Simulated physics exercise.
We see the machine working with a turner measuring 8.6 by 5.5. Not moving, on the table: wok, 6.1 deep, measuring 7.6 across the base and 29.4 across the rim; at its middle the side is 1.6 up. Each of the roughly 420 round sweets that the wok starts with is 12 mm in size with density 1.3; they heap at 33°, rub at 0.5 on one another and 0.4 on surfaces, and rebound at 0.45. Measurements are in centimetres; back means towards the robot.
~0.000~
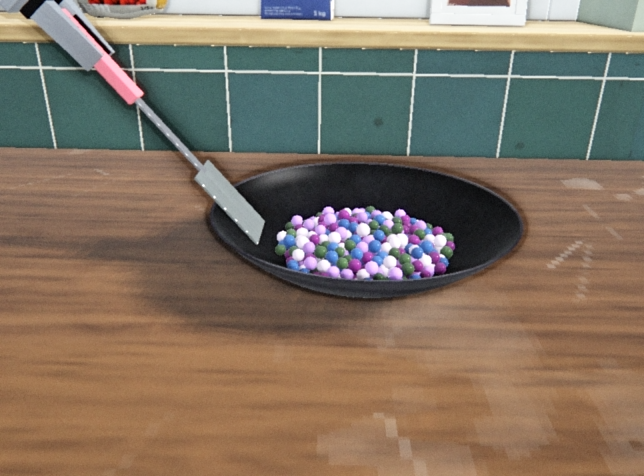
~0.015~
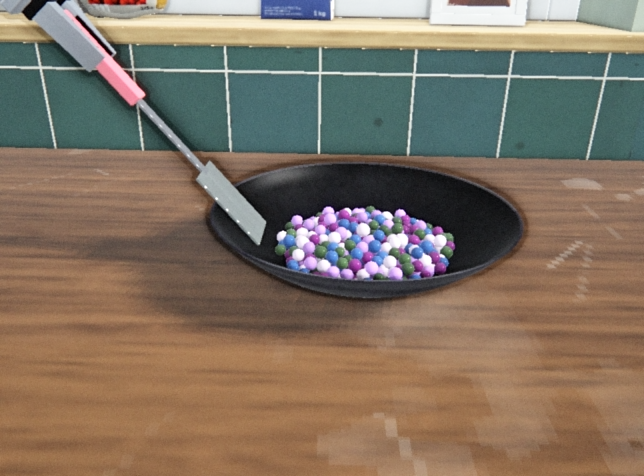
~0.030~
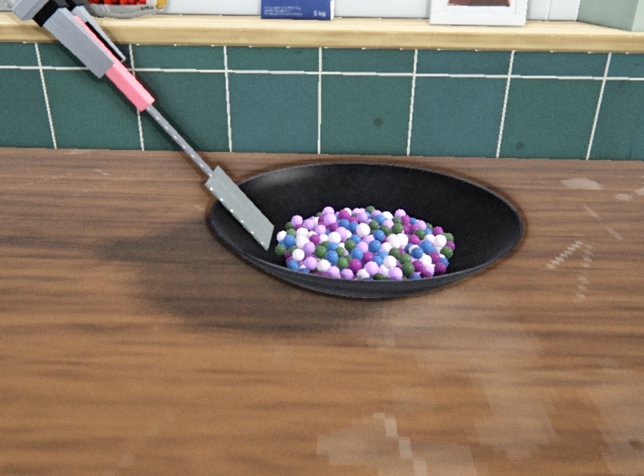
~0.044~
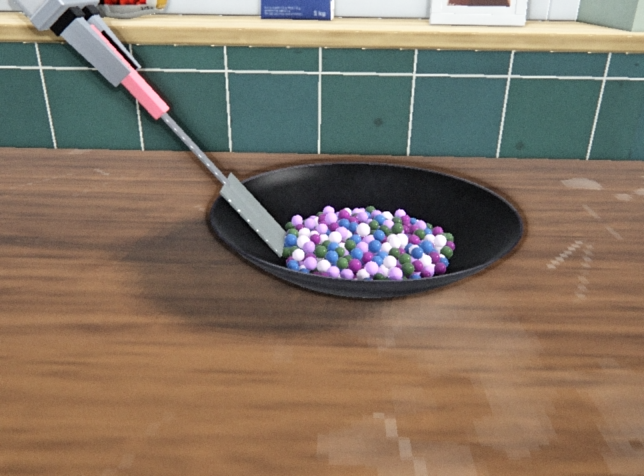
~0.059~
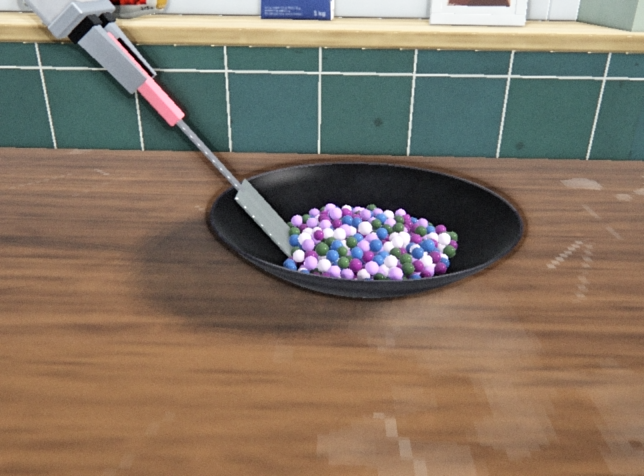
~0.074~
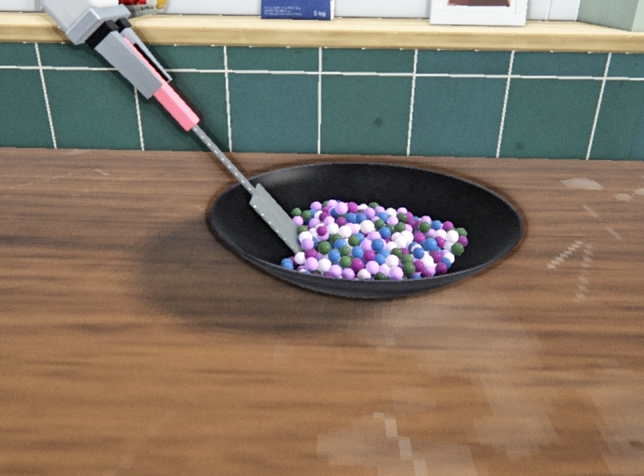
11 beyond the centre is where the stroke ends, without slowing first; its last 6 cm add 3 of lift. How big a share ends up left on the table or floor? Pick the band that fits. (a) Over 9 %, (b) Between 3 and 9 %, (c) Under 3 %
The answer is a.
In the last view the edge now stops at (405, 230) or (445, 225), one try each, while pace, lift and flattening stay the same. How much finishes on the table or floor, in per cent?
Around 0 per cent for the first try and 15 per cent for the second.
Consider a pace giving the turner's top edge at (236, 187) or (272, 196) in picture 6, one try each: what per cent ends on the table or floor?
I'd estimate close to 15 and 35 in a hundred.
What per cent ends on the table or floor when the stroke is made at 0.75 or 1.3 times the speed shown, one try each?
First try around 20 %, second try around 30 %.
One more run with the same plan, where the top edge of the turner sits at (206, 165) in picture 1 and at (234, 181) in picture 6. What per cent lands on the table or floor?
My guess would be close to 15 per cent.
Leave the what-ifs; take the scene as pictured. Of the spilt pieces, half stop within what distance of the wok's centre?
Some 38 cm.
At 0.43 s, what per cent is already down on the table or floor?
It comes to some 10 in a hundred.
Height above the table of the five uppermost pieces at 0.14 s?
5 cm or so.
By 0.14 s, sloping 50°, highest piece 6 above the table; 417 in the wok.
By 0.20 s, sloping 50°, highest piece 7 above the table; 417 in the wok.
By 0.43 s, sloping 50°, highest piece 13 above the table; 301 in the wok, 49 on the table or floor, 67 on the blade or in flight.
By 1.48 s, sloping 50°, highest piece 5 above the table; 301 in the wok, 116 on the table or floor.
Final count, 301 in the wok, 116 on the table or floor. That is 28 % on the table or floor.
